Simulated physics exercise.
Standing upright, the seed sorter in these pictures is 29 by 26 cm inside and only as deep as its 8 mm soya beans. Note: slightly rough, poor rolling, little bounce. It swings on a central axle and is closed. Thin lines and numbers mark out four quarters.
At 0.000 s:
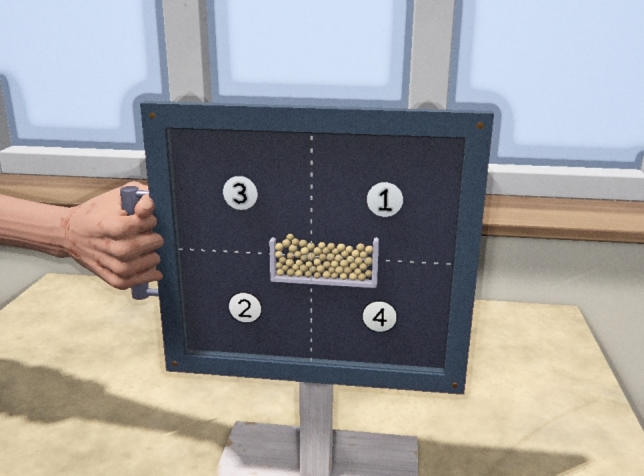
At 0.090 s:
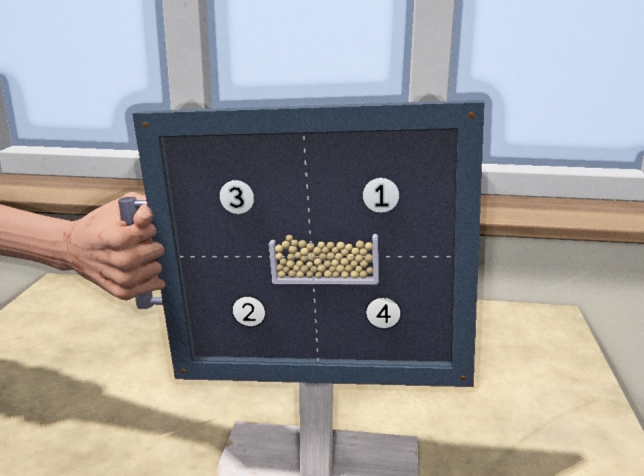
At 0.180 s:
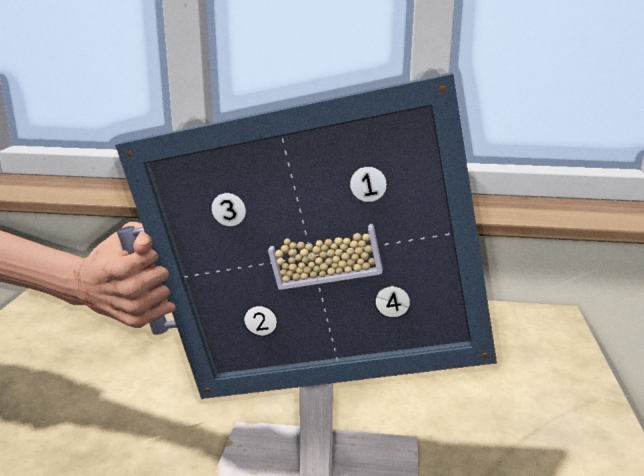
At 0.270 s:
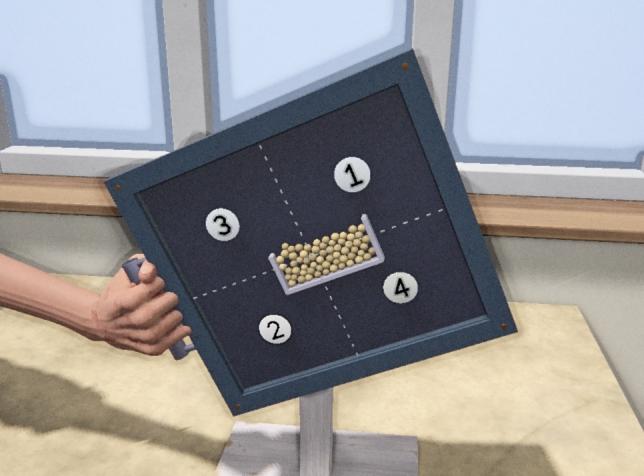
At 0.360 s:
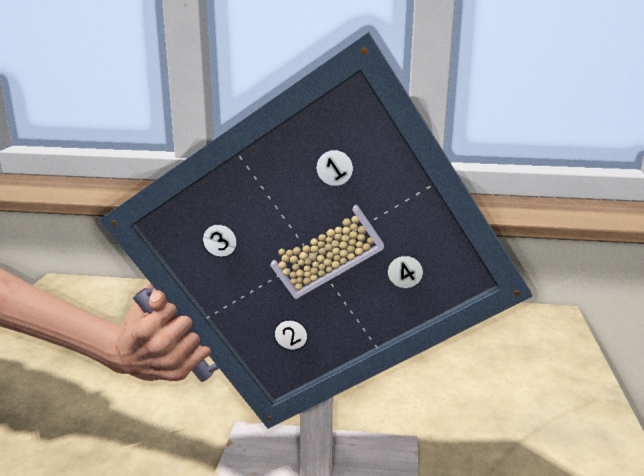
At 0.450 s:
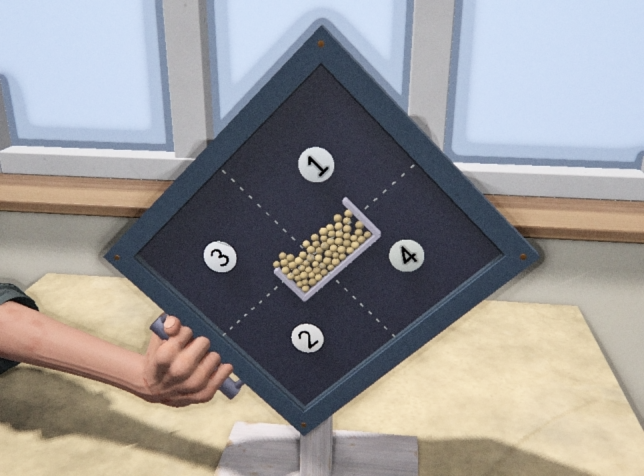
On a tabletop by a window, a hand grips the handle of a square, dark-blue framed board and turns it steadily anticlockwise until one corner points up, while pale beans shift slightly within a small central tray.
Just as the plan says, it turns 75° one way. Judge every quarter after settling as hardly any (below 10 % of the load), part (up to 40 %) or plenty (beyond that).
Judged at rest: No. 1 hardly any; 2 plenty; 3 part; 4 part.
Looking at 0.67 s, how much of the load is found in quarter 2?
Some 30 per cent.
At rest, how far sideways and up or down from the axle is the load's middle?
Offset approx. 1 cm right, 6 cm below.
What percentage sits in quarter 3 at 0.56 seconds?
Around 15 percent of the load.
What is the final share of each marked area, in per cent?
Final shares - quarter 1: 0 %, quarter 2: 60 %, quarter 3: 15 %, quarter 4: 25 %.
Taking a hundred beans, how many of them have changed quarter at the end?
About 45 percent.
After 0.56 s, it stands 59° anticlockwise; the beans' middle is 1 cm right of and level with the centre; no. 1, 15 %, no. 2, 30 %, no. 3, 15 %, no. 4, 40 %.
After 0.67 s, it stands 71° anticlockwise; the beans' middle is in line with and 1 cm below the centre; no. 1, 15 %, no. 2, 30 %, no. 3, 20 %, no. 4, 35 %.
After 0.77 s, it stands 75° anticlockwise; the beans' middle is in line with and 2 cm below the centre; no. 1, 10 %, no. 2, 35 %, no. 3, 25 %, no. 4, 30 %.
All still by 2.0 s, it stands 75° anticlockwise; no. 1, 0 %, no. 2, 60 %, no. 3, 15 %, no. 4, 25 %.
